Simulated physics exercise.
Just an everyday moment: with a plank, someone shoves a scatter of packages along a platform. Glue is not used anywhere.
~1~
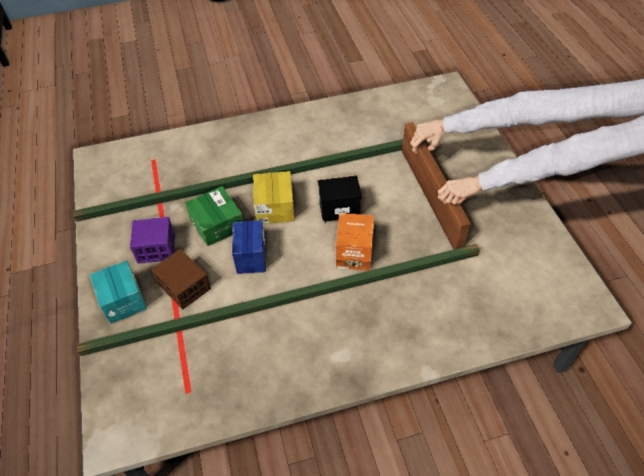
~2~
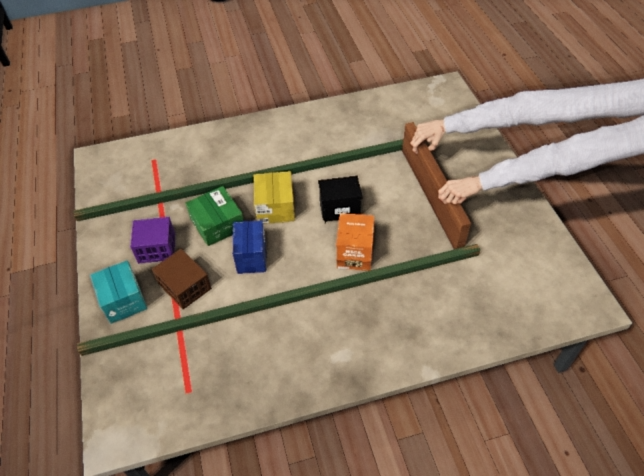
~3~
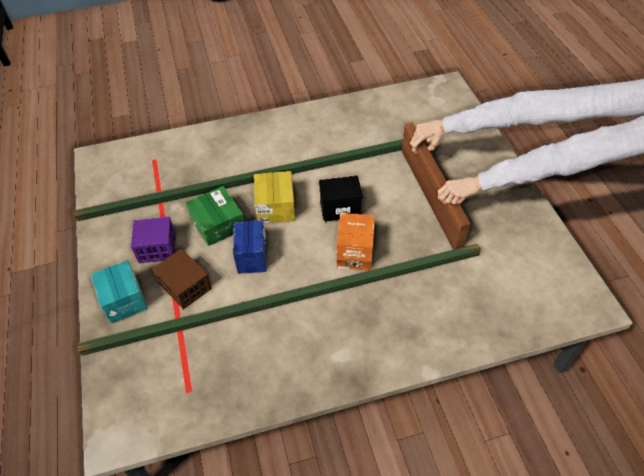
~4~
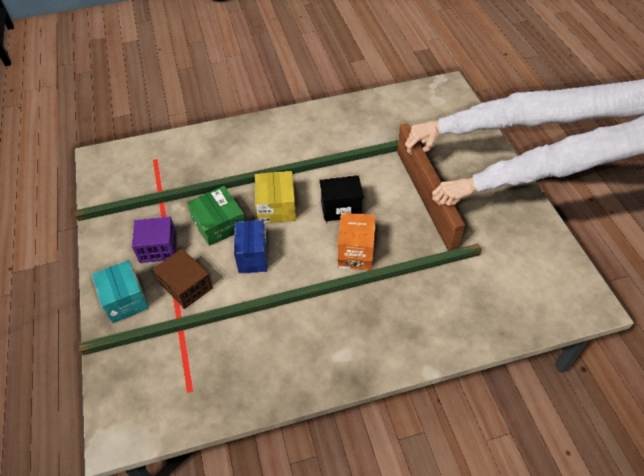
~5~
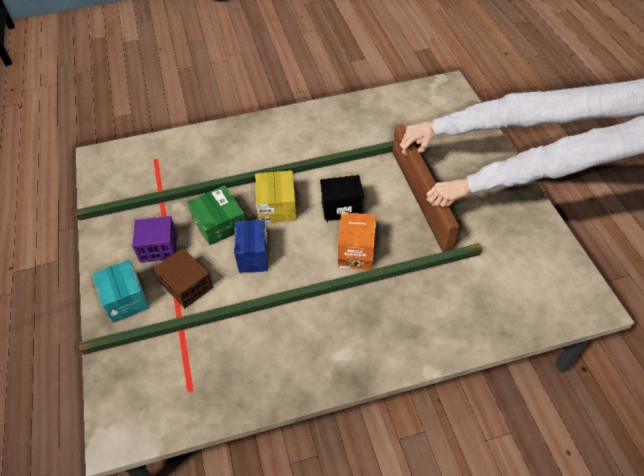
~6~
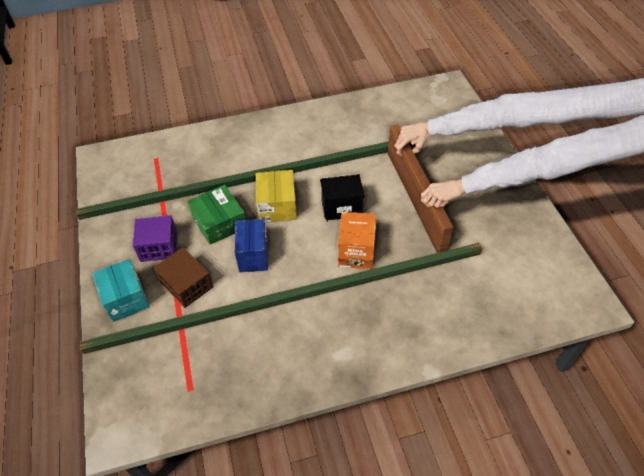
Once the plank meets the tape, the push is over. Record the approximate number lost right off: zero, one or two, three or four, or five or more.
Number lost: One or two.
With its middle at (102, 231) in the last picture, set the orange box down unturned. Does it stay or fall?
In that case it leaves the top.
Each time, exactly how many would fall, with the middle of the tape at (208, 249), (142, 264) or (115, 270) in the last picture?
Try 1: 0; try 2: 4; try 3: 5.
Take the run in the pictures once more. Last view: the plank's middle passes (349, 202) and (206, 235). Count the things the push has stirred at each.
First 2, after that 8.
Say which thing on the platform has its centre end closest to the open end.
The brown crate, that one.
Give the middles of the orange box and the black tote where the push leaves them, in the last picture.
The orange box ends up near (155, 293), and the black tote near (146, 247).
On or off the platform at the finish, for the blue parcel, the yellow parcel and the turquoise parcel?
Well, the blue parcel hangs in there, the yellow parcel hangs in there, and the turquoise parcel takes the plunge.
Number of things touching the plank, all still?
Looks like 3 of them, all told.
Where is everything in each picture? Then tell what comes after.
Turquoise parcel (119, 292); purple crate (153, 240); brown crate (182, 279); plank (433, 184); tape (168, 259), in the first picture.
Purple crate (154, 240); black tote (340, 200), in the second picture.
Brown crate (182, 279); plank (433, 184), in the third picture.
Turquoise parcel (120, 292); orange box (357, 242), in the fourth picture.
Purple crate (156, 239); blue parcel (252, 247), in the fifth picture.
Turquoise parcel (121, 290); purple crate (156, 239); brown crate (184, 277); plank (417, 187); tape (171, 257), in the sixth picture.
A little later, none off yet; turquoise parcel at rest near (121, 290); purple crate at rest near (156, 239); brown crate at rest near (184, 277).
Next, none off yet; turquoise parcel shifted a little near (99, 299); purple crate shifted about its own width near (111, 248); brown crate shifted about its own width near (140, 292).
When it is over, the number that fall off is one or two; down, purple crate and turquoise parcel.
